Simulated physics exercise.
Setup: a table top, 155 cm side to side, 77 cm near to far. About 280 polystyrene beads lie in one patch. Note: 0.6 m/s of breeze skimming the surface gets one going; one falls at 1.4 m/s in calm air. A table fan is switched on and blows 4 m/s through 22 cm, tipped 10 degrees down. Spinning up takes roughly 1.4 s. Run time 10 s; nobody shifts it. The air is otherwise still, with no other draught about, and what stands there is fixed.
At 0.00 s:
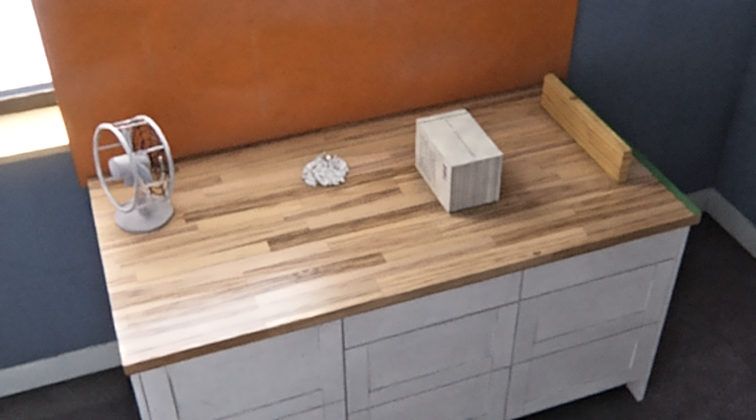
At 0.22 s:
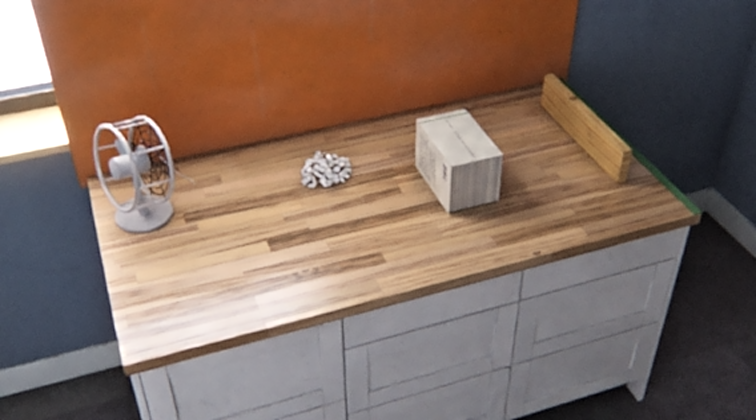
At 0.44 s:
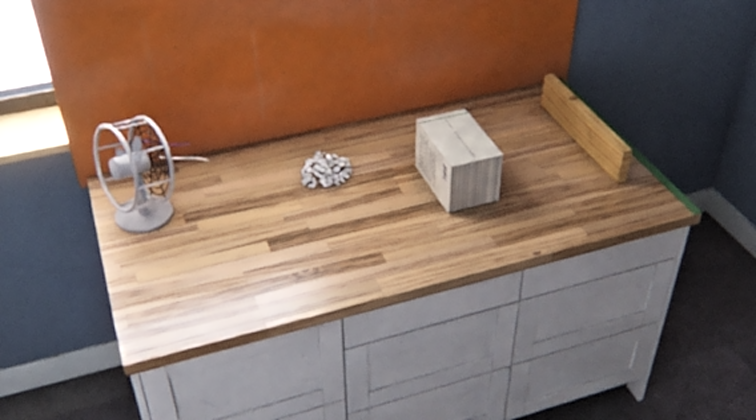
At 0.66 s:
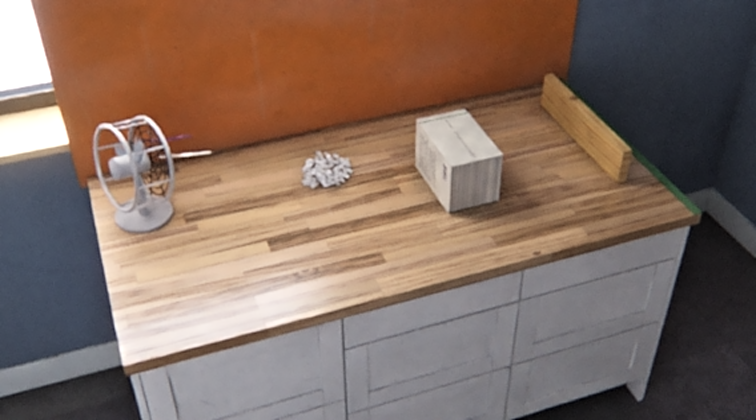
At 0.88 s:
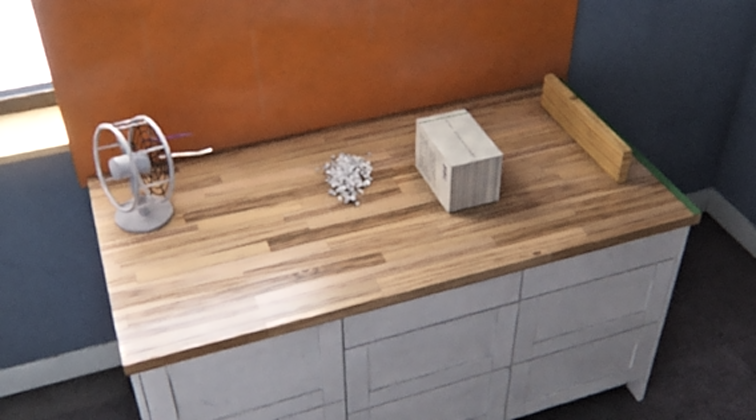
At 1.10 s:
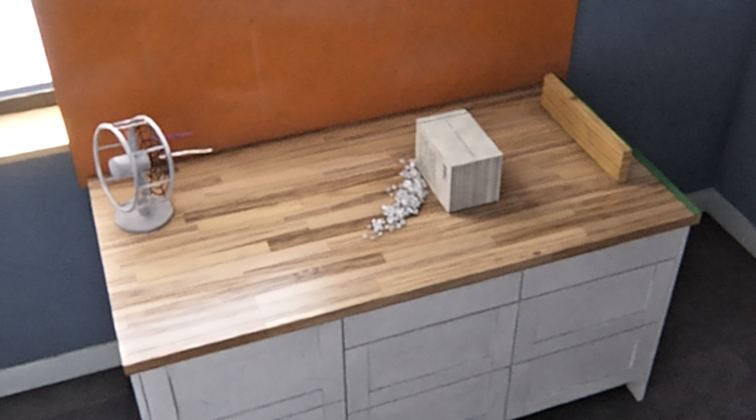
On a table top, a fan blows a patch of white beads rightward against a box.
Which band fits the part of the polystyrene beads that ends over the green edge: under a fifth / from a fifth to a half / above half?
The share does not reach one fifth.
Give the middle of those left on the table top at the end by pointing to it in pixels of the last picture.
Near (440, 263).
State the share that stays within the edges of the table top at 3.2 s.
Close to 80 in a hundred are still there.
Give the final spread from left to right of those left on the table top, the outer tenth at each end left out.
Looks like some 20 cm to me.
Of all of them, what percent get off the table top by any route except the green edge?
Estimate: Close to 50 per cent.
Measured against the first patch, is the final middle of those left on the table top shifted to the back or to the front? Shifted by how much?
Forward, some 50 cm.
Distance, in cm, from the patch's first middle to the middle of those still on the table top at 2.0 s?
Roughly 45 centimetres.
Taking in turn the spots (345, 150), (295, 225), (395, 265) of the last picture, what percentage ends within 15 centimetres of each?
First spot near 0 %, second near 0 %, third near 30 %.
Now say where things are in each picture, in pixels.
In the first frame, the middle of the polystyrene beads is near (327, 172), none has stirred yet and the mouth of the table fan is at (134, 164).
In the second frame, the middle of the polystyrene beads is near (327, 168), none has stirred yet and the green edge is centred on (625, 138).
In the third frame, the middle of the polystyrene beads is near (327, 168), none has stirred yet, the top of a book is at (458, 136) and the top of a board is at (586, 110).
In the fourth frame, the middle of the polystyrene beads is near (329, 172) and none has stirred yet.
In the fifth frame, the middle of the polystyrene beads is near (347, 174), the farthest in sight from the table fan is at (369, 154) and about 90 % have left their places.
In the sixth frame, the middle of the polystyrene beads is near (409, 197), the farthest in sight from the table fan is at (415, 163) and all have left their places.
After 2.0 s the count stands so, 0 % are over the green edge; the middle of those still in play is near (441, 259).
After 3.2 s the count stands so, 0 % are over the green edge; the middle of those still in play is near (454, 259).
After 5.5 s the count stands so, 0 % are over the green edge; the middle of those still in play is near (440, 263).
After 10.0 s, at the end, 0 % are over the green edge; the middle of those still in play is near (440, 263).
